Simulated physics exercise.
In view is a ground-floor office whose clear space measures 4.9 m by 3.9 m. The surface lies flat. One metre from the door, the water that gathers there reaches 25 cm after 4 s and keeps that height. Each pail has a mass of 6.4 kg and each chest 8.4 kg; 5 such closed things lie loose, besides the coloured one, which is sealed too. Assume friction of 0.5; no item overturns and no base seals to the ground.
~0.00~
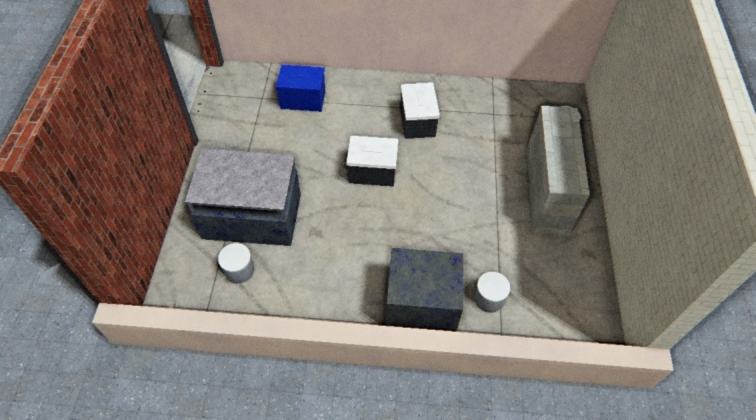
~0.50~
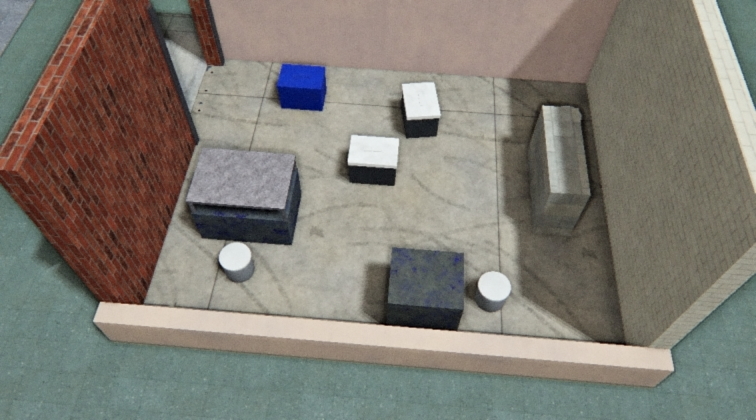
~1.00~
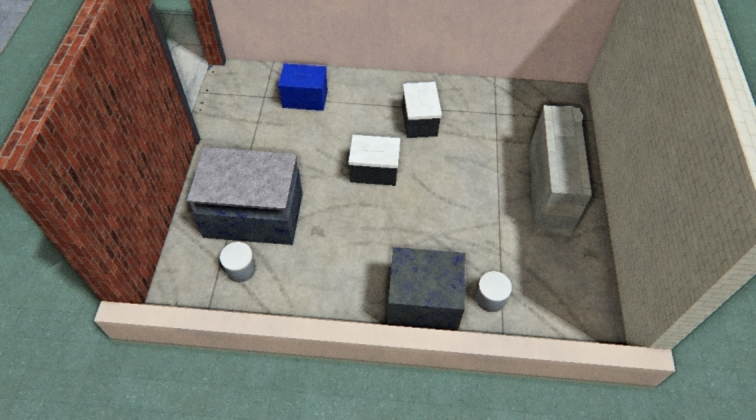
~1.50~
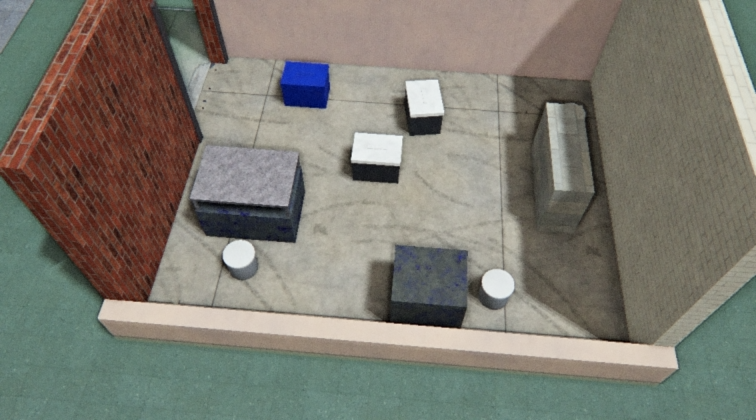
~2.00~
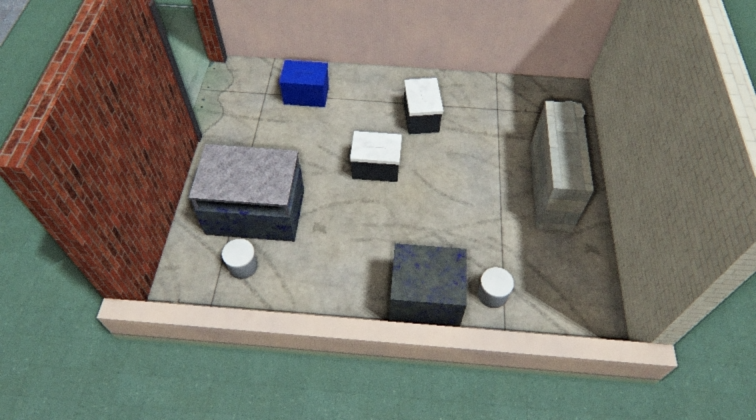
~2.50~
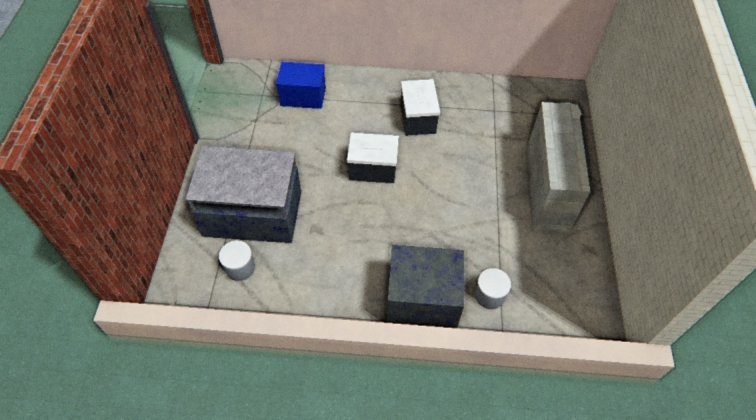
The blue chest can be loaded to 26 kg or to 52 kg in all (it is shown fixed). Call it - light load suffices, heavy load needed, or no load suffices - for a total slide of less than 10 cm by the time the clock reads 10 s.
My call: Heavy load needed.
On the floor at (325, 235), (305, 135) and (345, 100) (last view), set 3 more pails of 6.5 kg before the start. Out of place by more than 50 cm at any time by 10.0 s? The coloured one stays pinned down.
Taking them in order, the first is inside the line, the second beyond the line and the third inside the line.
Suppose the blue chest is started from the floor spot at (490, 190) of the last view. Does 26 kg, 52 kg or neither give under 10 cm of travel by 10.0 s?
Just the heavier works.
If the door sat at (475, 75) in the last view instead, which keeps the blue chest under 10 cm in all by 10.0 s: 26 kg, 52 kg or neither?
Then the lighter mass works.
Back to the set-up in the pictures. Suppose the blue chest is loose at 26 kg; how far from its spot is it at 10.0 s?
Shift: Roughly 200 cm.
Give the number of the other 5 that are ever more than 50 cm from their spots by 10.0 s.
I make it 3.
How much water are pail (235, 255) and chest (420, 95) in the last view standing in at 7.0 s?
About 0 and 8 cm.
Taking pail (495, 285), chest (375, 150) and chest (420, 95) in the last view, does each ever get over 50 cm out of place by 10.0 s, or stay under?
Below, beyond, beyond.
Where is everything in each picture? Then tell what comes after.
In the first frame, the blue chest at (300, 77) rests on the ground; 0.0 m2 under water; 0 of 6 have shifted.
In the second frame, the blue chest at (301, 76) rests on the ground; 0.0 m2 under water; 0 of 6 have shifted.
In the third frame, the blue chest at (303, 76) rests on the ground; 0.0 m2 under water; 0 of 6 have shifted.
In the fourth frame, the blue chest at (305, 74) rests on the ground; 0.0 m2 under water; 0 of 6 have shifted.
In the fifth frame, the blue chest at (304, 72) rests on the ground; 0.1 m2 under water; 0 of 6 have shifted.
In the sixth frame, the blue chest at (300, 74) rests on the ground; water covers 0.8 m2; 0 of 6 have shifted.
After 3.5 s the blue chest would be 0 cm from its start with 26 kg and 0 cm from its start with 52 kg; 5 cm of water round it then.
After 4.5 s the blue chest would be 11 cm from its start with 26 kg and 0 cm from its start with 52 kg; 7 cm of water round it then.
After 7.0 s the blue chest would be 125 cm from its start with 26 kg and 0 cm from its start with 52 kg; 8 cm of water round it then.
After 10.0 s the blue chest would be 219 cm from its start with 26 kg and 0 cm from its start with 52 kg; 8 cm of water round it then.
